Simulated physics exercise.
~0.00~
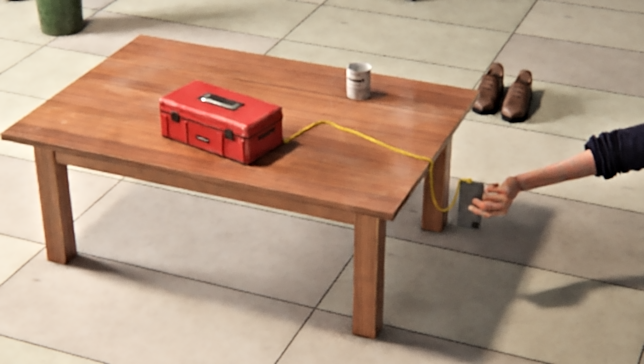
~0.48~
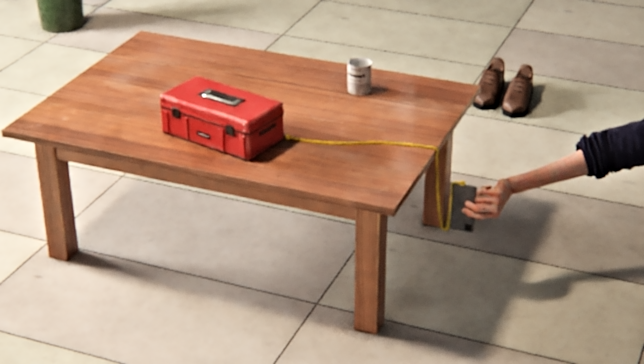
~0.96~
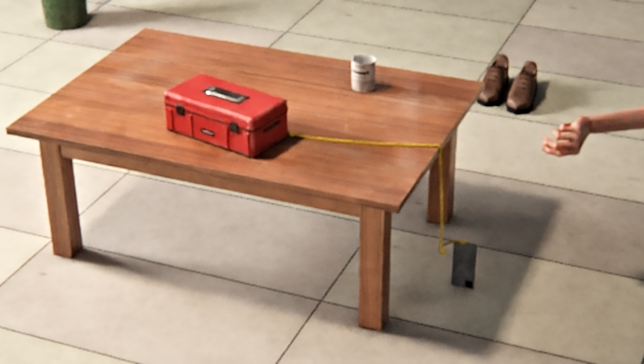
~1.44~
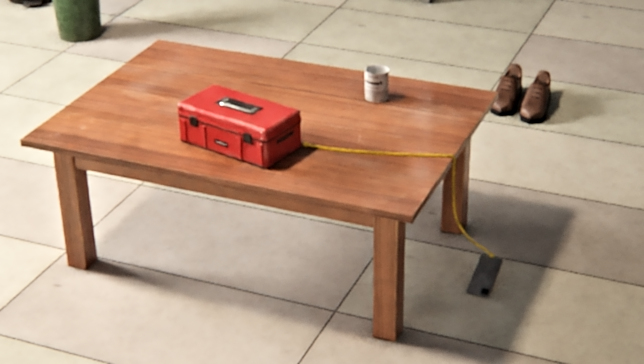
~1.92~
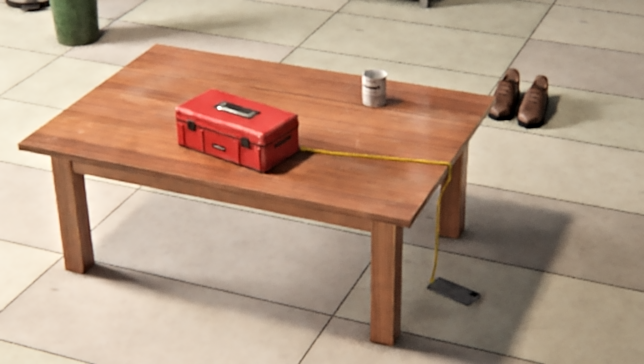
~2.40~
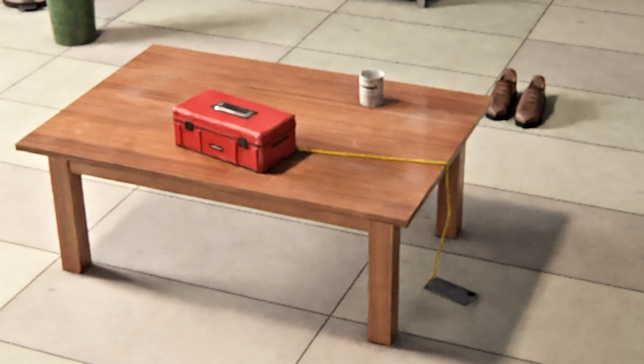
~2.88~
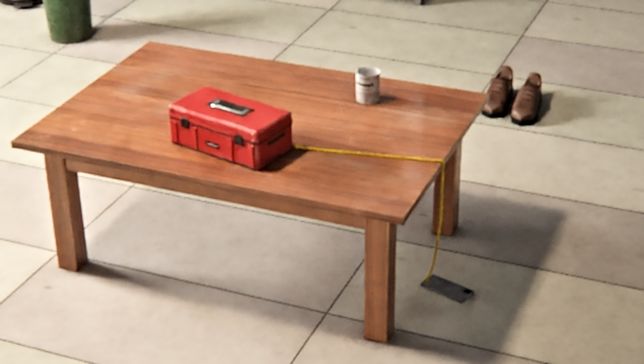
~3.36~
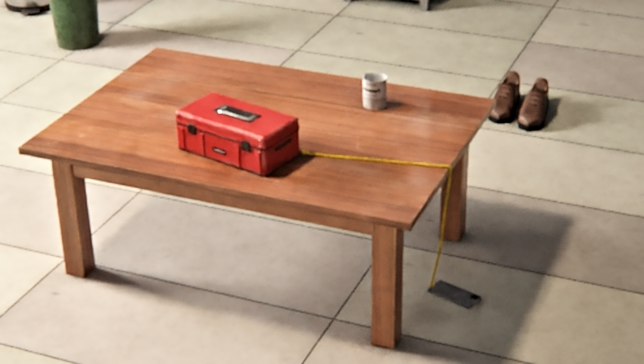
A grey phone tied to a yellow shoelace is held by a hand beside the right end of a wooden table, seen from above on a pale tiled floor. The lace runs across the tabletop to a red toolbox, with a white cup behind it, brown shoes to the right and a green container at the upper left. The lace pulls straight as the hand lowers the phone slightly, then lets go and withdraws. The phone drops to the floor, turns and settles flat, still attached to the lace hanging over the edge. The toolbox and cup stay put.
